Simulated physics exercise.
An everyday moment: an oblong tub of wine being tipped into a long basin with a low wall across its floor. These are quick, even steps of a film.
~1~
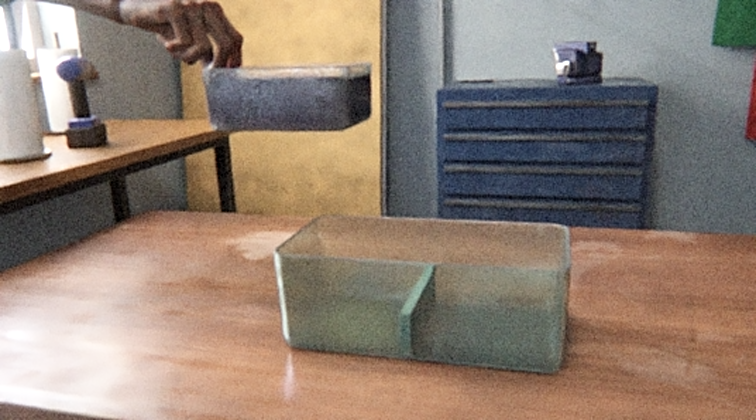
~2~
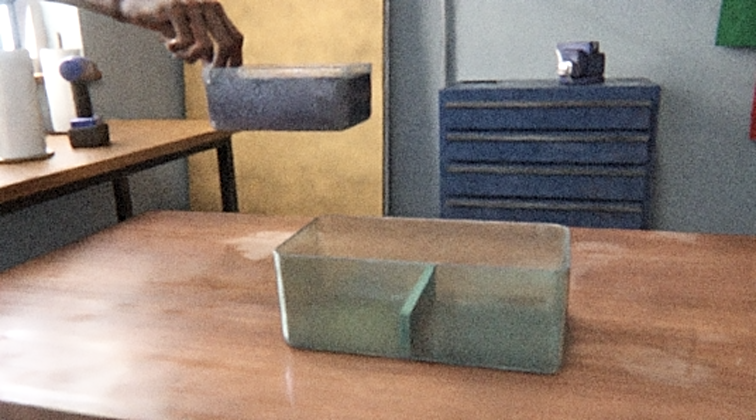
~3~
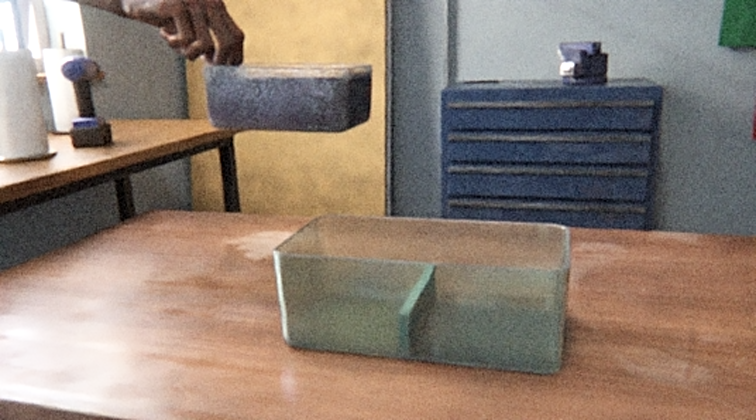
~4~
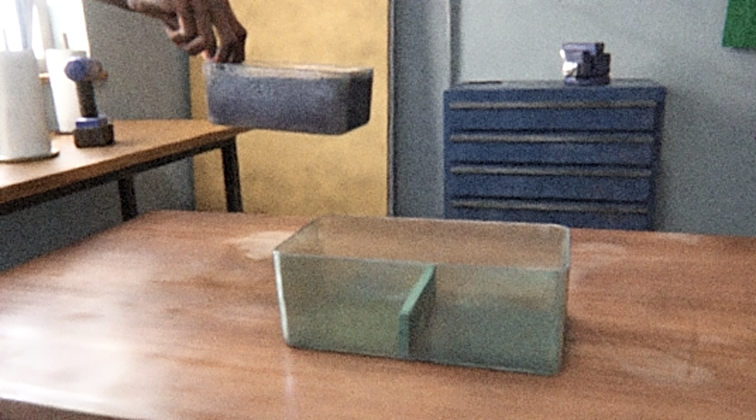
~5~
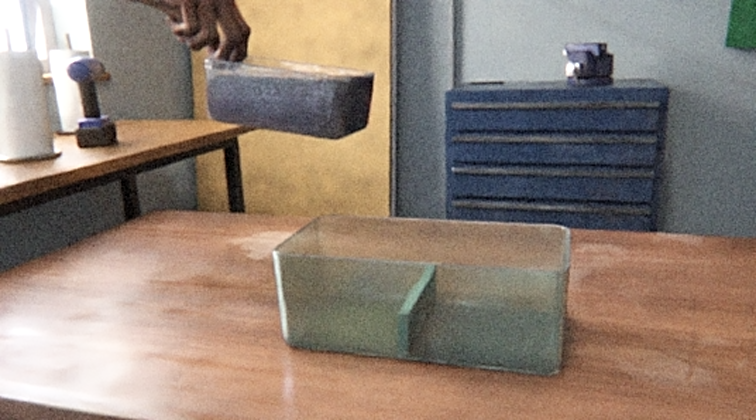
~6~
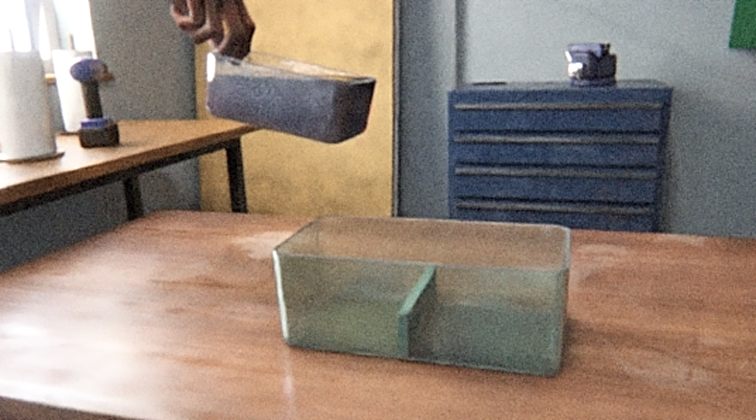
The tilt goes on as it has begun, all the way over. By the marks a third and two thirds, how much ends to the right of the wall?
It comes to from a third to two thirds.
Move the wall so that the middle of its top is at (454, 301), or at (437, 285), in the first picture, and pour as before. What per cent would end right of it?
In turn 25 and 40 in a hundred.
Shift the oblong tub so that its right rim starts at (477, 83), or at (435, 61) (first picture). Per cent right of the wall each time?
In turn 75 and 80 in a hundred.
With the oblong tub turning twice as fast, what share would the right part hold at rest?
Near 40 %.
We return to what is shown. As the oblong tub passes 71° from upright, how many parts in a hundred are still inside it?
Roughly 30 in a hundred.
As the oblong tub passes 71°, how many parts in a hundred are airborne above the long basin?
Some 50 per cent.
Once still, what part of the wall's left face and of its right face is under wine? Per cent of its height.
Some 30 per cent left and 50 right.
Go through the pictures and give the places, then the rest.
Tilt 0°; pouring edge (360, 66); surface from (228, 78) to (360, 75); the long basin's rim runs from (297, 234) to (569, 248); the wall's top is at (419, 289), in the first picture.
Tilt 1°; pouring edge (360, 67); surface from (228, 78) to (360, 75), in the second picture.
Tilt 2°; pouring edge (360, 68); surface from (229, 77) to (360, 75), in the third picture.
Tilt 5°; pouring edge (361, 72); surface from (230, 76) to (362, 78), in the fourth picture.
Tilt 8°; pouring edge (363, 77); surface from (232, 75) to (362, 79), in the fifth picture.
Tilt 13°; pouring edge (364, 83); surface from (233, 75) to (365, 79), in the sixth picture.
A moment on, the tilt is 71° and 30 per cent is still to pour, 2 is left of the wall and 19 right of it.
Next, the tilt is 107° and 5 per cent is still to pour, 26 is left of the wall and 58 right of it.
Then the tilt is 113° and 0 per cent is still to pour, 34 is left of the wall and 58 right of it.
Later the tilt is 113° and 0 per cent is still to pour, 34 is left of the wall and 58 right of it.
Finally, 34 per cent lies left of the wall, 58 right of it and 8 outside.
